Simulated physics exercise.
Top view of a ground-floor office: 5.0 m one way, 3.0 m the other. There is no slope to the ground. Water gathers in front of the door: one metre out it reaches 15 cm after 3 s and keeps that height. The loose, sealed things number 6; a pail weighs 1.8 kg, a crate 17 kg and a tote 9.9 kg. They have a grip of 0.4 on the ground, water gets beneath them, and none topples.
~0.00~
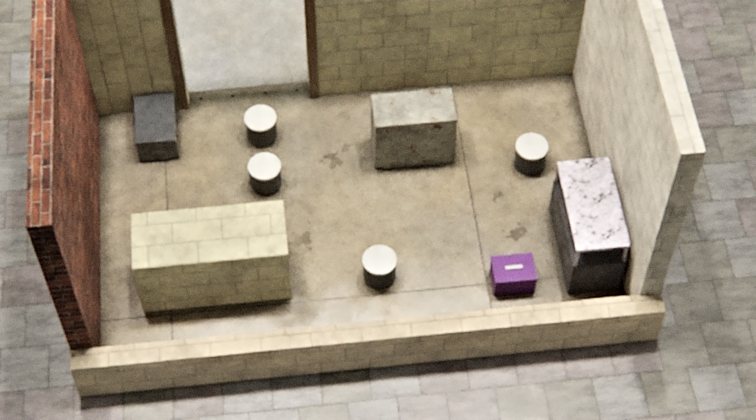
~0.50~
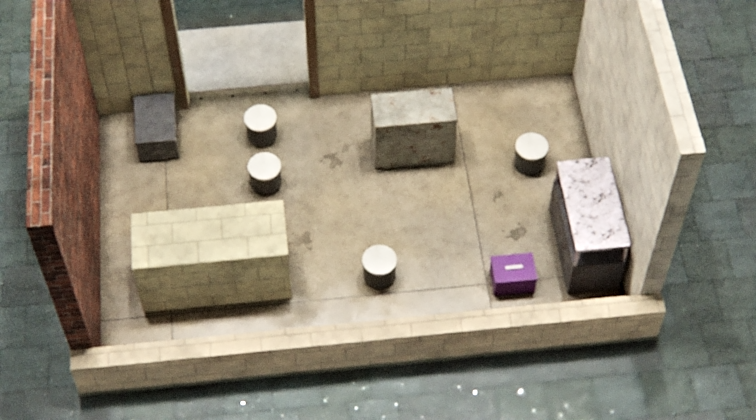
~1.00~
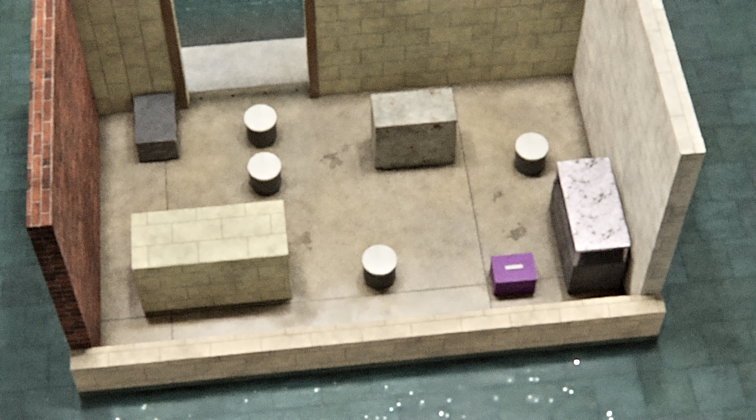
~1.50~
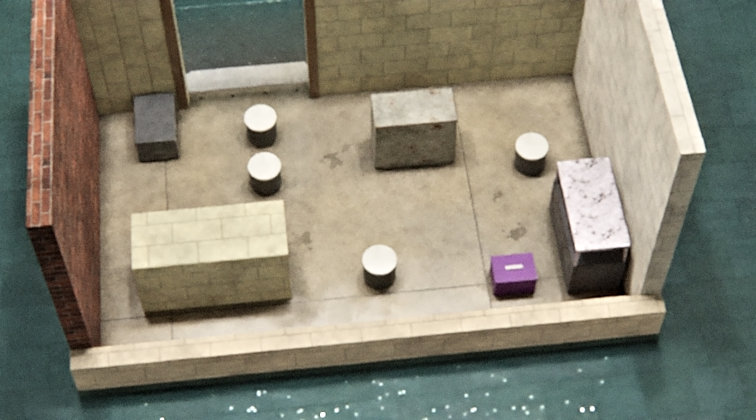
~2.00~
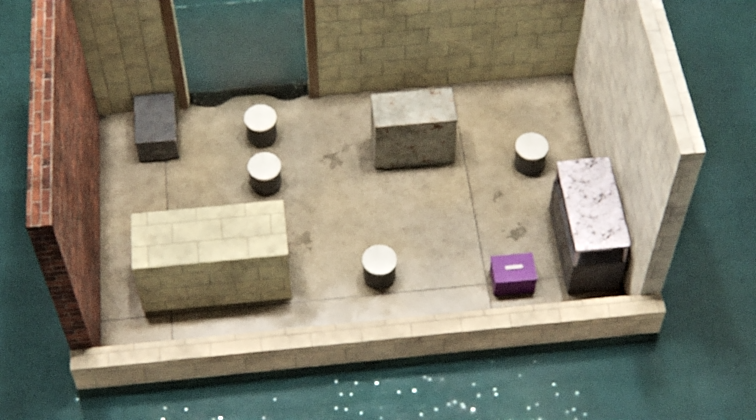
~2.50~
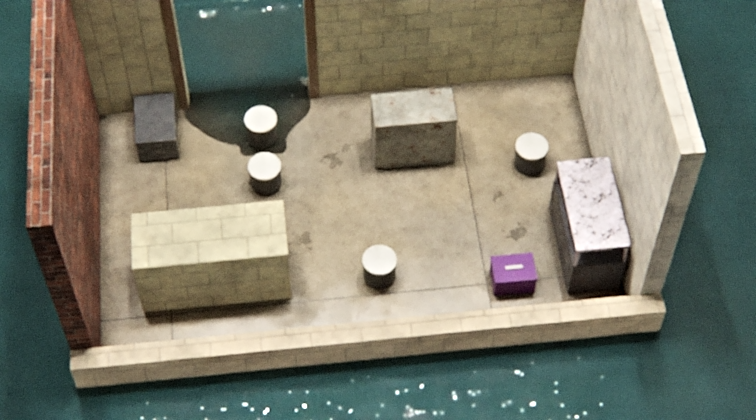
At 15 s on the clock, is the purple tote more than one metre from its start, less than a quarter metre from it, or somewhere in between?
It is more than one metre away.
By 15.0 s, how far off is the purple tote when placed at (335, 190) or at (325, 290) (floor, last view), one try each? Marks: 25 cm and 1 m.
I'd expect it to get swept far off the first time and to shift slightly the second time.
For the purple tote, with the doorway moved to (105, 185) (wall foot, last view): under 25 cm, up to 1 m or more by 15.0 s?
In that case the purple tote shifts a modest distance.
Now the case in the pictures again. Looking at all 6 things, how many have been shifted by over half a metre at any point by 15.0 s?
The total is 6.
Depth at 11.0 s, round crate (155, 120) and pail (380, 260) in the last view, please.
9 and 11 cm.
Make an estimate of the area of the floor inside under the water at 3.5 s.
Some 2.5 m2 of it.
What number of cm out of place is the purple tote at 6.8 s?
Roughly 0 cm.
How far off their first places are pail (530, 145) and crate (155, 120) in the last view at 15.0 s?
They sit 250 cm and 120 cm away, in the order given.
After 3.5 s the purple tote is near (514, 268), 0.0 m from its start, aground; 1 afloat.
After 6.8 s the purple tote is near (515, 267), 0.0 m from its start, aground; 3 afloat.
After 11.0 s the purple tote is near (518, 246), 0.2 m from its start, afloat; 6 afloat.
After 15.0 s the purple tote is near (461, 99), 2.1 m from its start, afloat; 6 afloat.
